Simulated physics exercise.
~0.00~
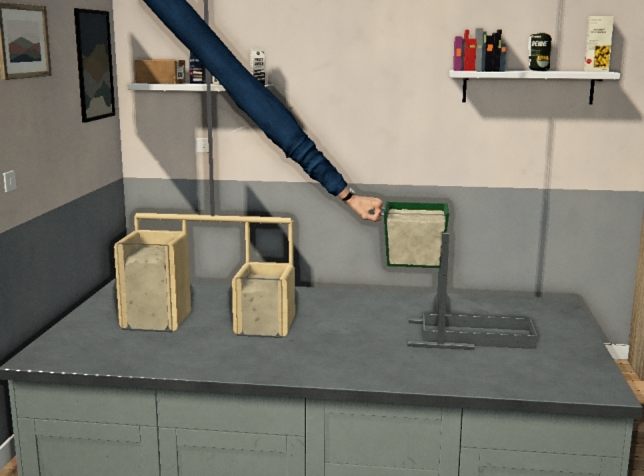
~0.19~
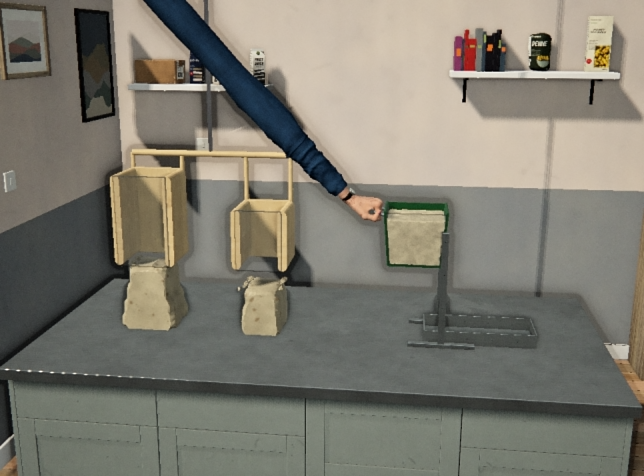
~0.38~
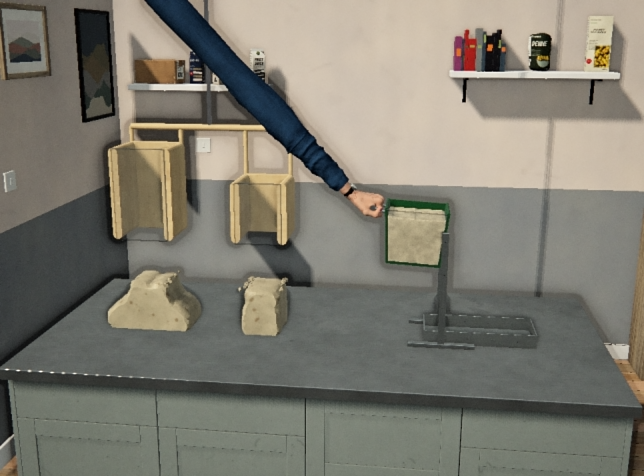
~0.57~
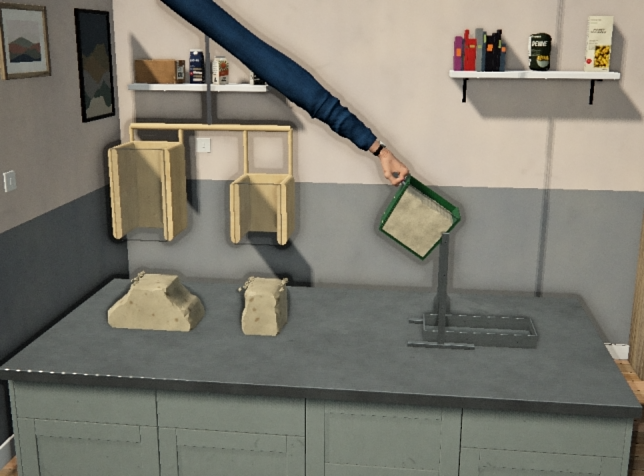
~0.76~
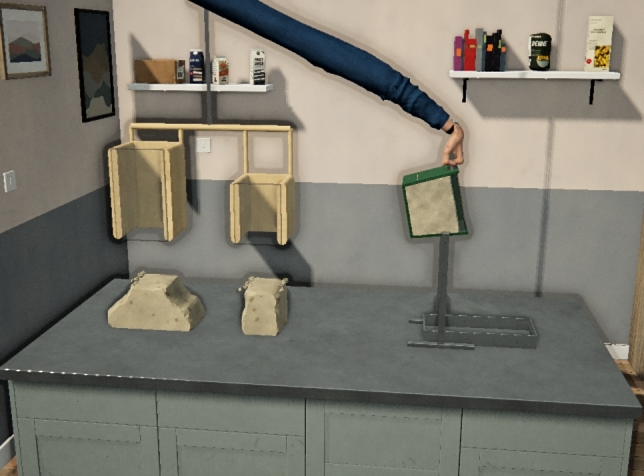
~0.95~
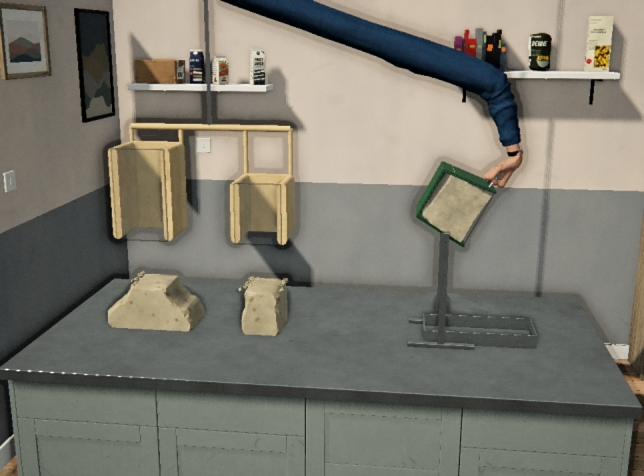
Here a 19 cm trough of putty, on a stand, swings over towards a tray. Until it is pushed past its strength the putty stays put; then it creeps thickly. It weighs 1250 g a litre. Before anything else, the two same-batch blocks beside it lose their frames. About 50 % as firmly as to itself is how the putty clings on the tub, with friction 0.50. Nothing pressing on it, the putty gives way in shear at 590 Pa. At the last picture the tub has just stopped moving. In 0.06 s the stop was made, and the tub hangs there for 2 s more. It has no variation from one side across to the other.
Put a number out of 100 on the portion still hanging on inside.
Roughly 0 percent of it hangs on.
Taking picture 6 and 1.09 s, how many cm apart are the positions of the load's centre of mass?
Something like 11 cm, give or take.
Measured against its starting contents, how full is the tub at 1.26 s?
I'd say close to 0 %.
After 1.09 s, the tub is at 117 degrees and holds 46 %.
After 1.26 s, the tub is at 117 degrees and holds 0 %.
After 1.43 s, the tub is at 117 degrees and holds 0 %.
After 1.60 s, the tub is at 117 degrees and holds 0 %.
After 2.95 s, at the end, the tub is at 117 degrees and holds 0 %.
